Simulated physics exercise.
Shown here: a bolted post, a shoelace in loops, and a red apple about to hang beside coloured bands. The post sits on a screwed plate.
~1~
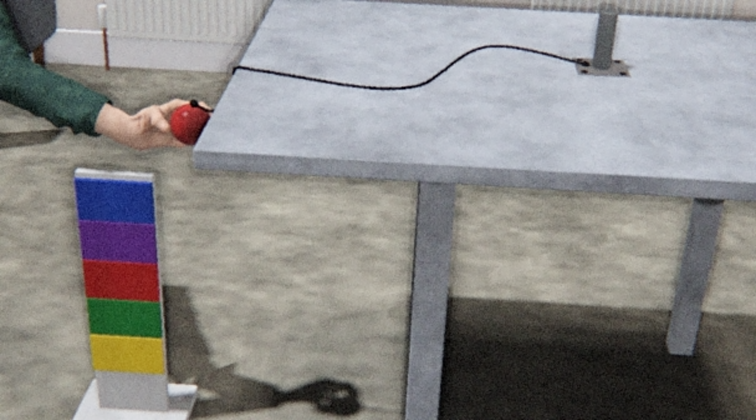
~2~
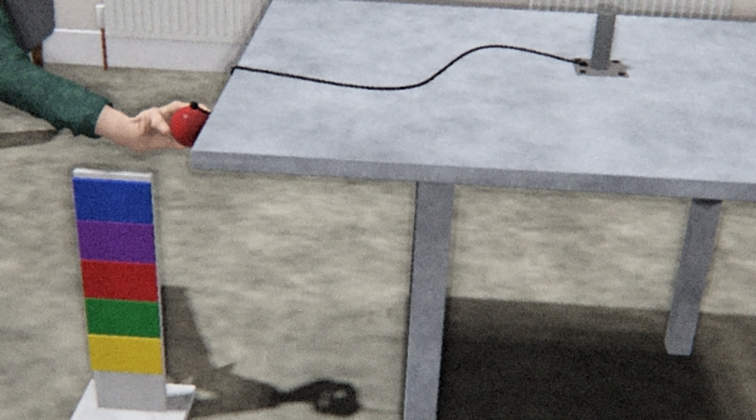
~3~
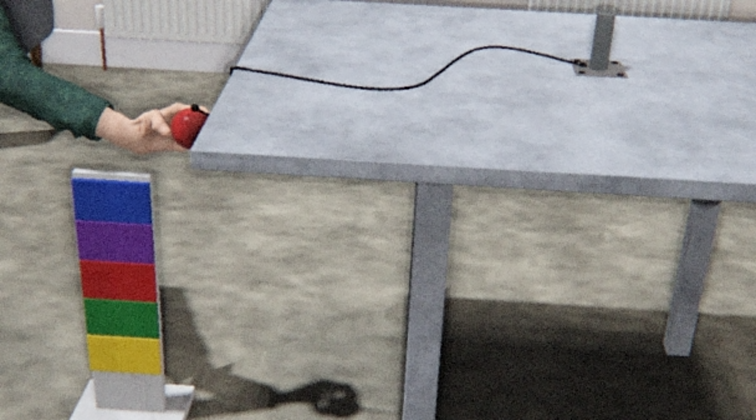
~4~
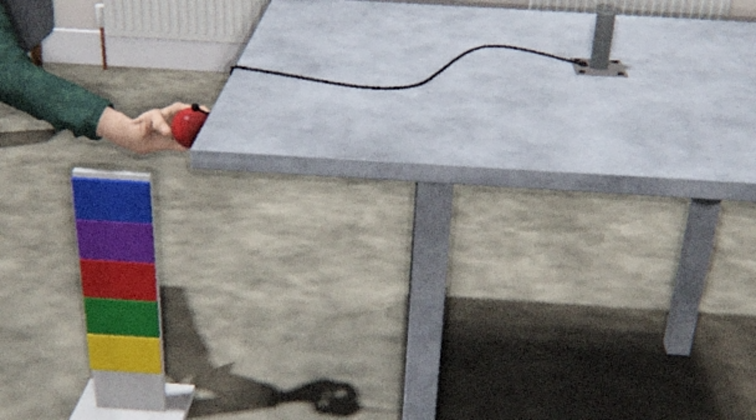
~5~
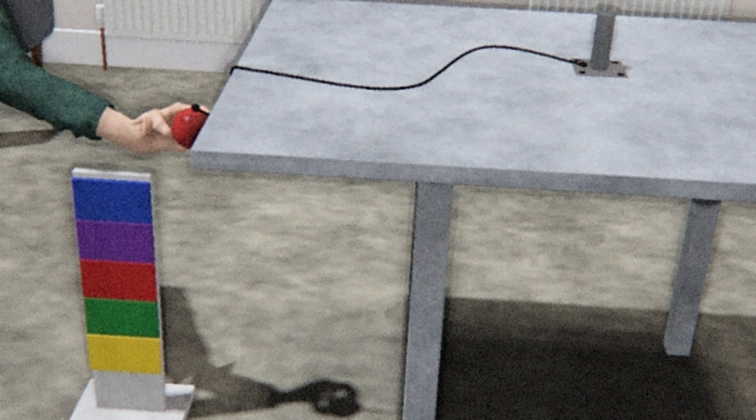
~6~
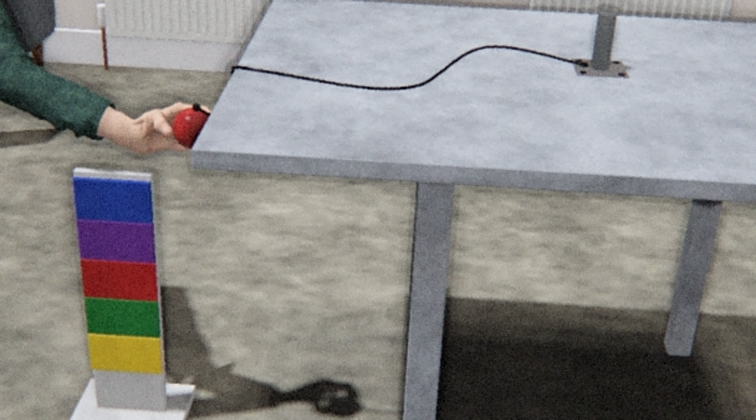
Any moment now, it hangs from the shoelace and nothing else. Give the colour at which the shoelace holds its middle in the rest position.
The shoelace holds it at purple.
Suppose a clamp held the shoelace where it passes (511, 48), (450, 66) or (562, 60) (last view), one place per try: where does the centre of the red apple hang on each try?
Respectively (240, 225), (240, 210) and (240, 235).
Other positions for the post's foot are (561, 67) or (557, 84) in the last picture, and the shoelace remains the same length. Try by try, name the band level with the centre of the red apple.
In turn, red and then red.
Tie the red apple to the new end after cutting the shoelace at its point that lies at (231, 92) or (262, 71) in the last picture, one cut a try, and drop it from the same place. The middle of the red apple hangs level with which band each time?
Cut one gives blue; cut two gives above them all.
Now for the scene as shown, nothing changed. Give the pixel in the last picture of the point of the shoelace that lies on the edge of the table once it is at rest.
About (334, 84).
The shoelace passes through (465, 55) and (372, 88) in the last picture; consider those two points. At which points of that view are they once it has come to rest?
I'd say about (437, 62) for one and about (278, 57) for the other.
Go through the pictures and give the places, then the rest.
The first picture shows red apple (191, 124); blue (114, 202); purple (118, 243); red (121, 282); green (124, 320); yellow (127, 355).
The second picture shows red apple (191, 126); shoelace through (544, 55) (468, 53) (432, 79) (349, 86) (257, 71).
The third picture shows red apple (192, 129).
The fourth picture shows red apple (192, 128); shoelace through (544, 54) (467, 52) (431, 78) (348, 86) (256, 70).
The fifth picture shows red apple (192, 129).
The sixth picture shows red apple (193, 128); shoelace through (545, 55) (468, 53) (432, 79) (349, 86) (257, 71).
Early on, apple near (250, 234); level with purple.
Midway, apple near (238, 235); level with purple.
Finally, apple near (242, 241); level with purple. Its middle rests at the purple band.
